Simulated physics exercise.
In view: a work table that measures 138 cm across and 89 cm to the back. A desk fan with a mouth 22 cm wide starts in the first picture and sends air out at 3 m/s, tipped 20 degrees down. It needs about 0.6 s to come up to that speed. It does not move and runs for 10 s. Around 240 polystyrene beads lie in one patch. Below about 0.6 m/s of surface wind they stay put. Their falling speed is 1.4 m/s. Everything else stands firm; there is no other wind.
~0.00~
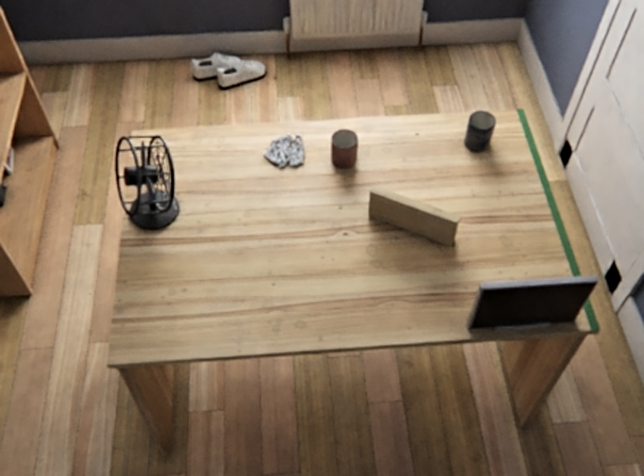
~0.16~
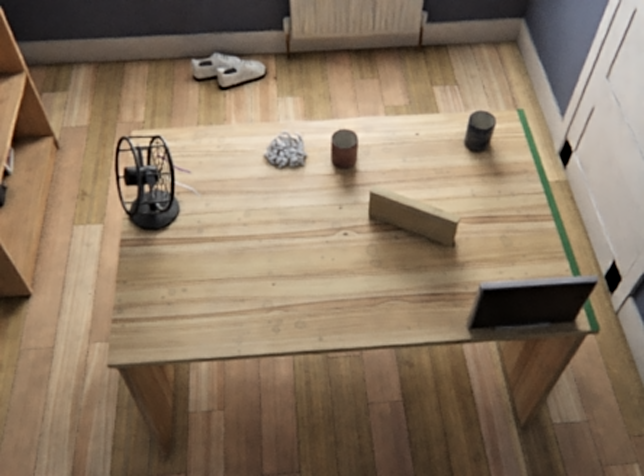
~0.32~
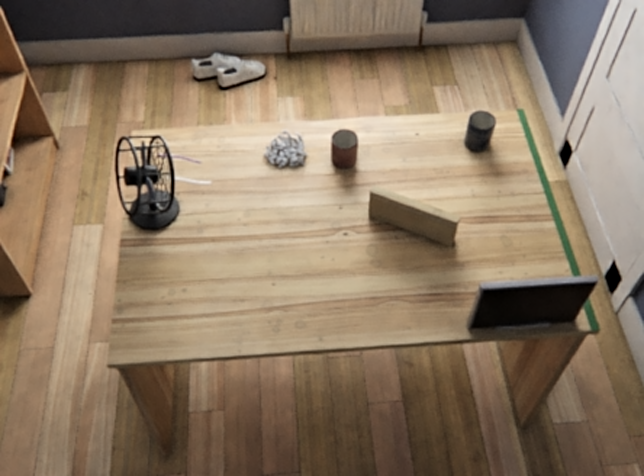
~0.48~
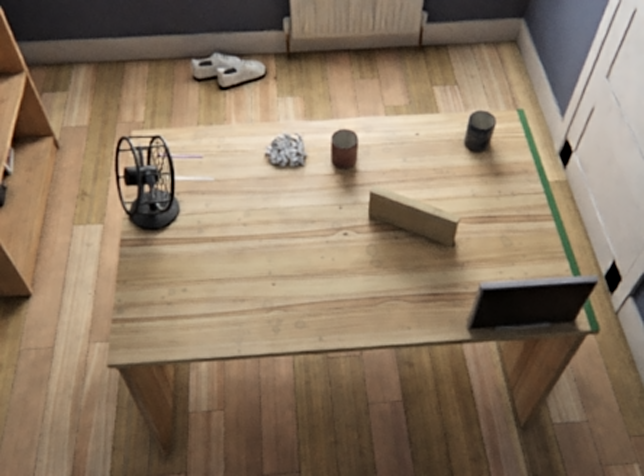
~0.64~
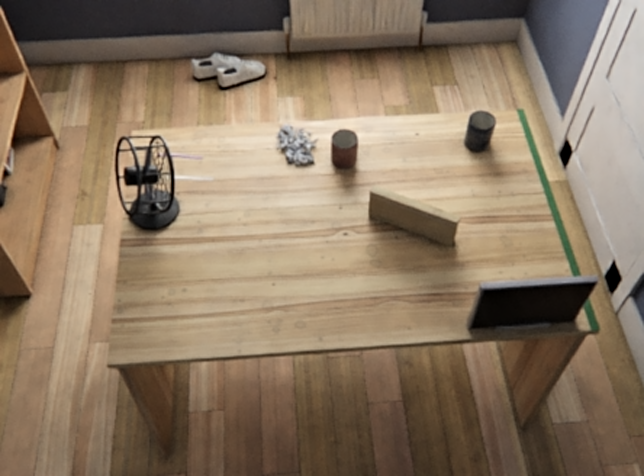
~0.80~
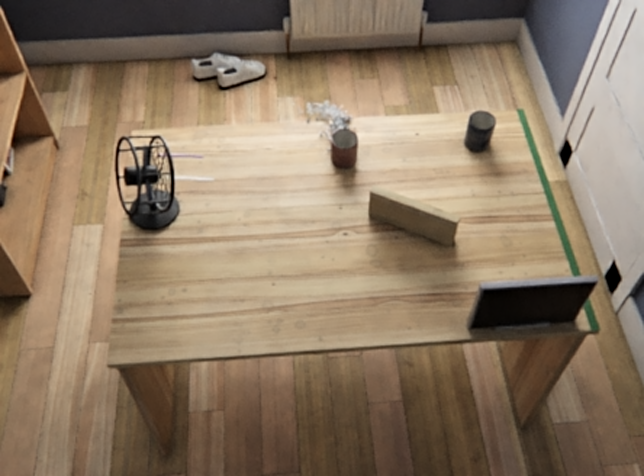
In the video, a desk fan stands at the left of a wooden table while a patch of pale beads lies still, then the beads shift rightward and scatter toward the table's back edge, behind a mug.
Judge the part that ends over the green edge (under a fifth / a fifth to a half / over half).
Of the polystyrene beads, under a fifth end over the green edge.
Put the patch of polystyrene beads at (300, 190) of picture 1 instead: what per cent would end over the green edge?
In that case some 70 per cent.
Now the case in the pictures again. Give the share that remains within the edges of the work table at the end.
Near 0 %.
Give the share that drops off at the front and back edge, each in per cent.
Roughly 0 % front, 100 % back.
After 2.0 s the count stands so, 0 % are over the green edge.
After 3.2 s the count stands so, 0 % are over the green edge.
After 5.5 s the count stands so, 0 % are over the green edge.
After 10.0 s, at the end, 0 % are over the green edge.
